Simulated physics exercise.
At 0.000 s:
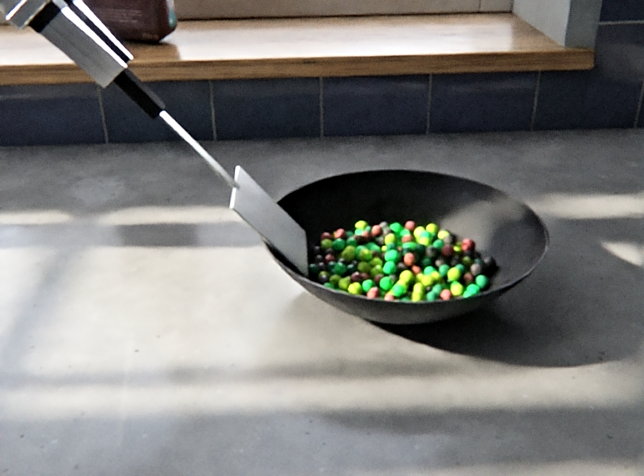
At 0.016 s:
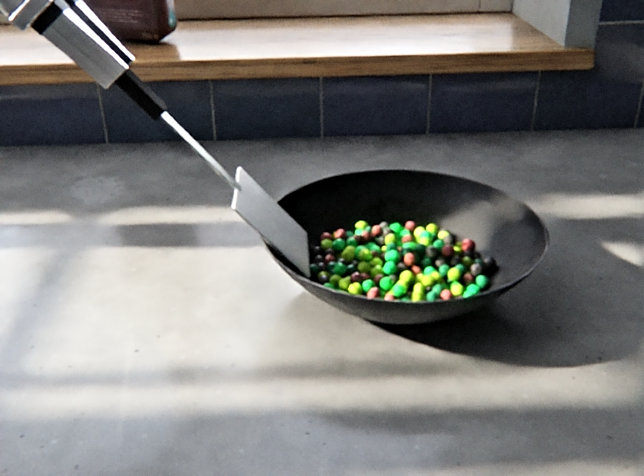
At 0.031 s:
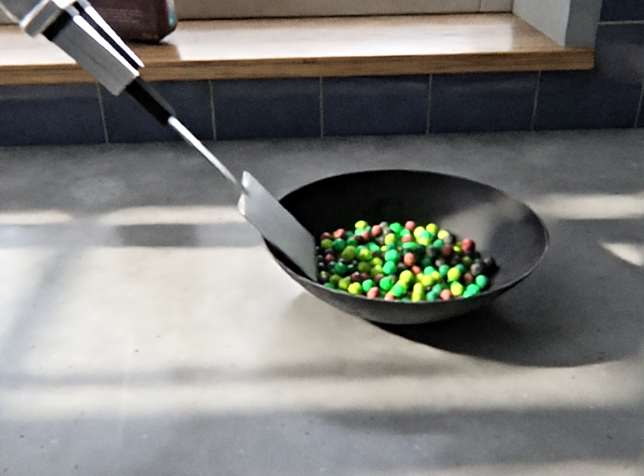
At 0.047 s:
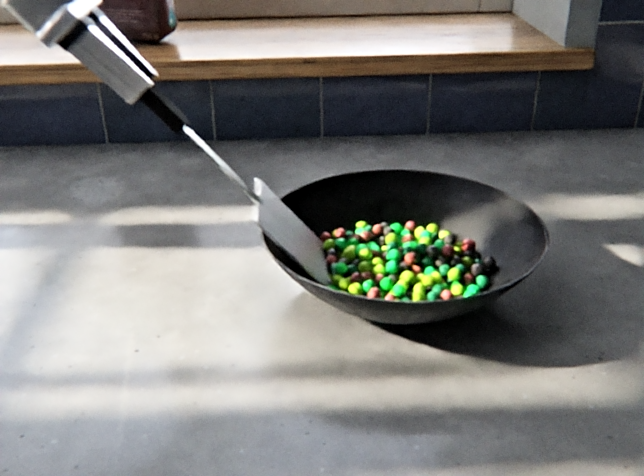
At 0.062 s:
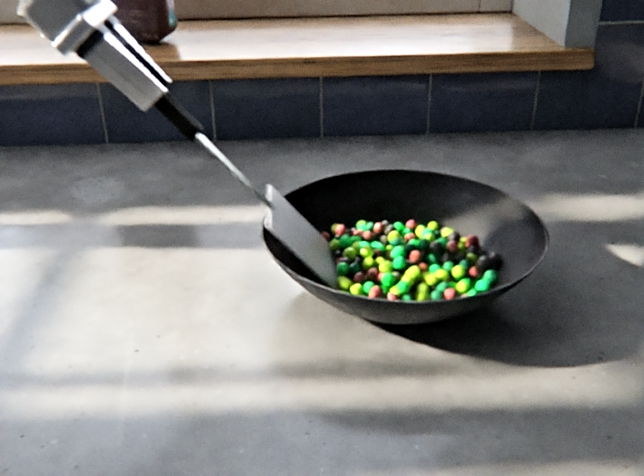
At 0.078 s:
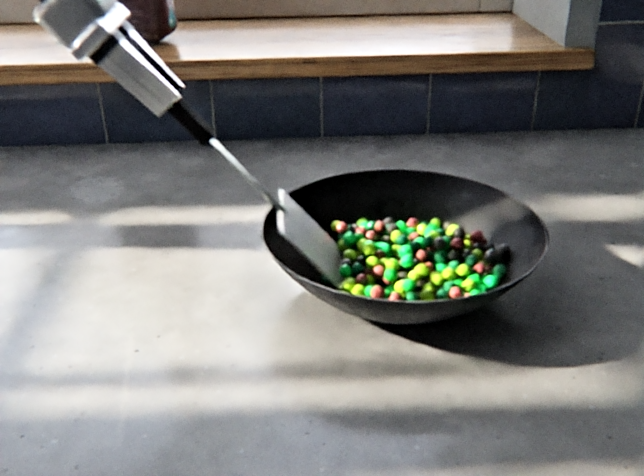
A robot arm holding a flat metal turner slid it slowly down and to the right inside a black wok on a gray counter, nudging the pile of colorful round sweets slightly rightward.
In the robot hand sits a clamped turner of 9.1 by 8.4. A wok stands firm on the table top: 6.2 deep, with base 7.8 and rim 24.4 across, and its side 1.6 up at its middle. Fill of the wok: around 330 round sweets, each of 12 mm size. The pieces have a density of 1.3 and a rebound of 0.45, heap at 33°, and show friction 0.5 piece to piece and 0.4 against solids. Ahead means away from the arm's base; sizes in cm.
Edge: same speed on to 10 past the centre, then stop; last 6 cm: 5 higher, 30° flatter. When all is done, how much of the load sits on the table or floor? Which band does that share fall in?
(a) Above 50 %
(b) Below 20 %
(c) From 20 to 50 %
The answer is c.
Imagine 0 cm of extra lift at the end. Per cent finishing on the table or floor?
I'd say close to 45 per cent.
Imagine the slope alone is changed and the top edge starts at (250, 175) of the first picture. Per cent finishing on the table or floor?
Some 45 per cent.
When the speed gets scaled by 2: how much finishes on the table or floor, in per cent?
I'd put it around 65 per cent.
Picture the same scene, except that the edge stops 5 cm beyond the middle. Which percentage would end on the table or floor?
In that case around 5 per cent.
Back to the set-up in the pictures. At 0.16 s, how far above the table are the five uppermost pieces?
I'd put them at about 6 centimetres above the table.
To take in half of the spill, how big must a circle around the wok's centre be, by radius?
Roughly 28 cm.
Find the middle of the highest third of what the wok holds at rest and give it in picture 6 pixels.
Roughly at (471, 259).
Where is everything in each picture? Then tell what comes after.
In the first picture, the turner top edge at (235, 185), sloping 50°; upper third of the load around (398, 257), from x 315 to 490, top at y 225; 331 in the wok.
In the second picture, the turner top edge at (236, 186), sloping 50°; upper third of the load around (398, 257), from x 315 to 490, top at y 225.
In the third picture, the turner top edge at (244, 192), sloping 50°; upper third of the load around (398, 257), from x 315 to 490, top at y 225.
In the fourth picture, the turner top edge at (256, 199), sloping 50°; upper third of the load around (399, 256), from x 315 to 490, top at y 225.
In the fifth picture, the turner top edge at (269, 205), sloping 50°; upper third of the load around (407, 255), from x 320 to 495, top at y 225.
In the sixth picture, the turner top edge at (281, 209), sloping 50°; upper third of the load around (415, 255), from x 325 to 505, top at y 225; 331 in the wok.
After 0.16 s, sloping 50°, highest piece 6 above the table; 331 in the wok.
After 0.24 s, sloping 40°, highest piece 9 above the table; 326 in the wok, 5 on the blade or in flight.
After 0.48 s, sloping 20°, highest piece 15 above the table; 206 in the wok, 72 on the table or floor, 53 on the blade or in flight.
After 1.53 s, sloping 20°, highest piece 5 above the table; 206 in the wok, 125 on the table or floor.
In the end, 206 in the wok, 125 on the table or floor. That is 38 % on the table or floor.
